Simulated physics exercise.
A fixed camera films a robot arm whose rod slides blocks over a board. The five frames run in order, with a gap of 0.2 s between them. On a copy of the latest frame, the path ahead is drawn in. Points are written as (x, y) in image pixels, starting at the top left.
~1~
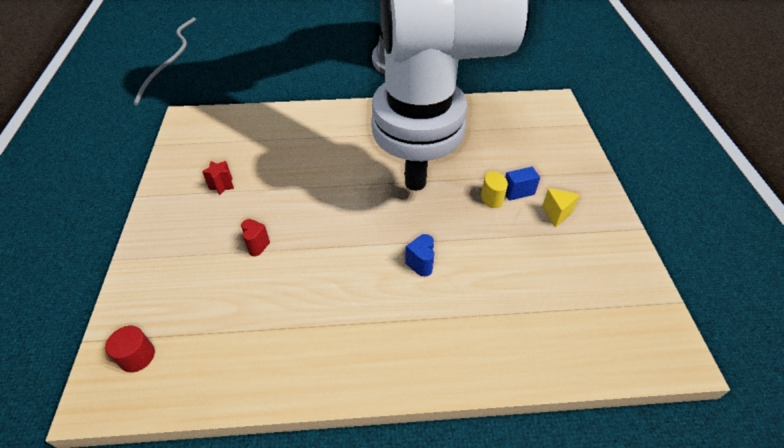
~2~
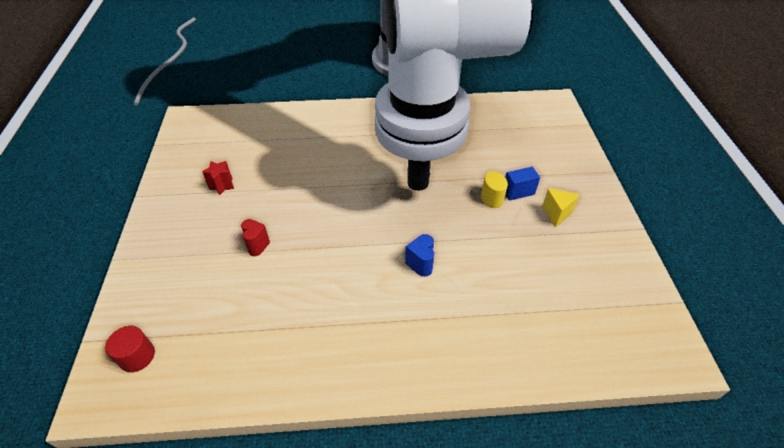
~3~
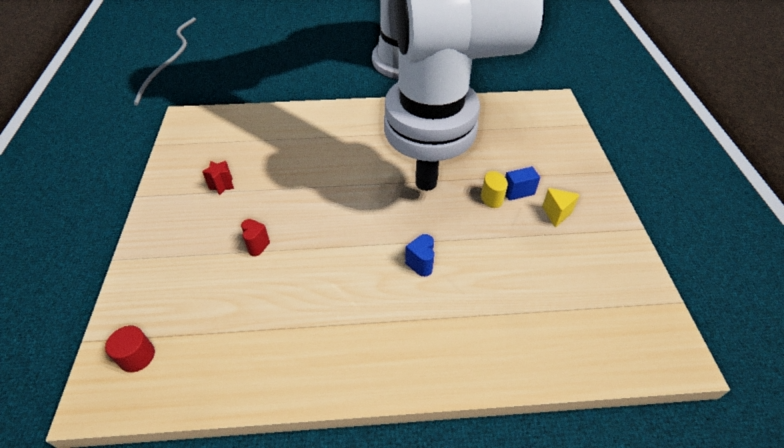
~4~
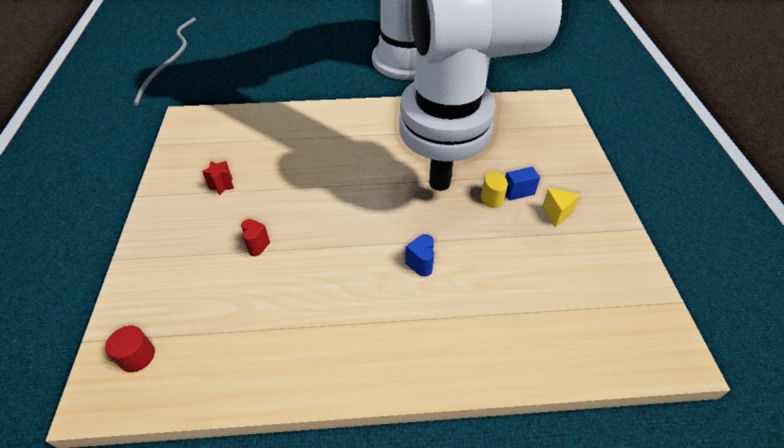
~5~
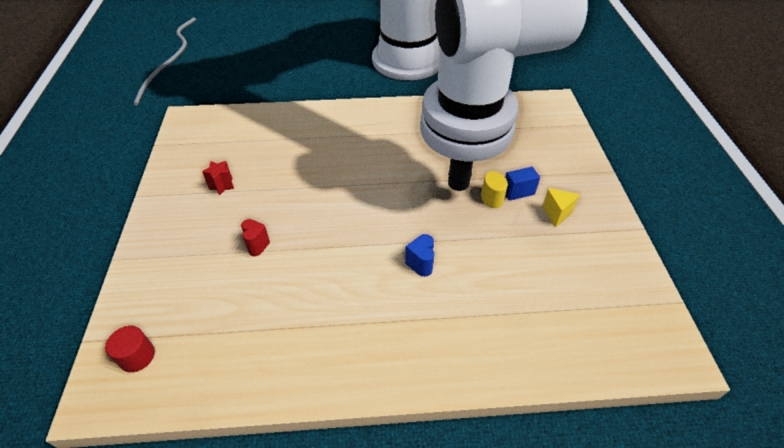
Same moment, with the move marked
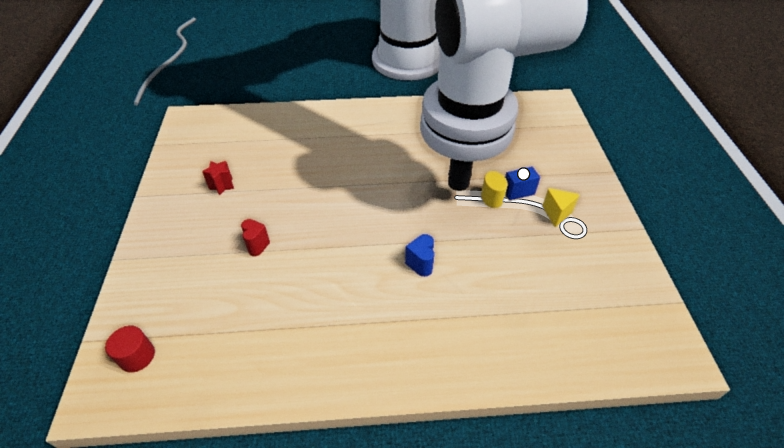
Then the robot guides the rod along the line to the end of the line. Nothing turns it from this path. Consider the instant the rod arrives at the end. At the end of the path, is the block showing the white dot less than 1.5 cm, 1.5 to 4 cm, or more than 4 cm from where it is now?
It will move more than 4 cm.
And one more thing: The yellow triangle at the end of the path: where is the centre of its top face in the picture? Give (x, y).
The middle of the upper face of the yellow triangle will lie at about (602, 207) in the picture.
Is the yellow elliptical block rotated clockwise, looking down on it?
No - that is not the case.
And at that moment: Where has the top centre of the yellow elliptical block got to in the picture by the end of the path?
When the path ends, it will be at (577, 184).
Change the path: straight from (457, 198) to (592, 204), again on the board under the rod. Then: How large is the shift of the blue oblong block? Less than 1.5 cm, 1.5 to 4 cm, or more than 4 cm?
Offset: Above 4 cm.
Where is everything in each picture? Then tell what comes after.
The first picture shows tip of the rod at (415, 184), middles of tops, yellow elliptical block at (496, 180), blue oblong block at (524, 174), yellow triangle at (563, 197).
The second picture shows rod at (418, 184), nothing pushed.
The third picture shows rod at (426, 184), nothing pushed.
The fourth picture shows rod at (440, 184), nothing pushed.
The fifth picture shows rod at (459, 184), yellow elliptical block at (496, 180), blue oblong block at (524, 174), yellow triangle at (563, 197).
The line goes from (457, 198) via (498, 200) and (539, 205), ending at (573, 228); the dot is on the blue oblong block.
On the path given first. One third of the way, rod at (502, 186); yellow elliptical block at (525, 181); blue oblong block at (545, 171), turned 15° anticlockwise.
Two thirds of the way, rod at (545, 193); yellow elliptical block at (566, 182), turned 40° anticlockwise; blue oblong block at (572, 166), turned 45° anticlockwise; yellow triangle at (578, 198), turned 80° clockwise.
At the end, rod at (579, 215); yellow elliptical block at (577, 184), turned 75° anticlockwise; blue oblong block at (574, 165), turned 50° anticlockwise; yellow triangle at (602, 207), turned 25° clockwise.
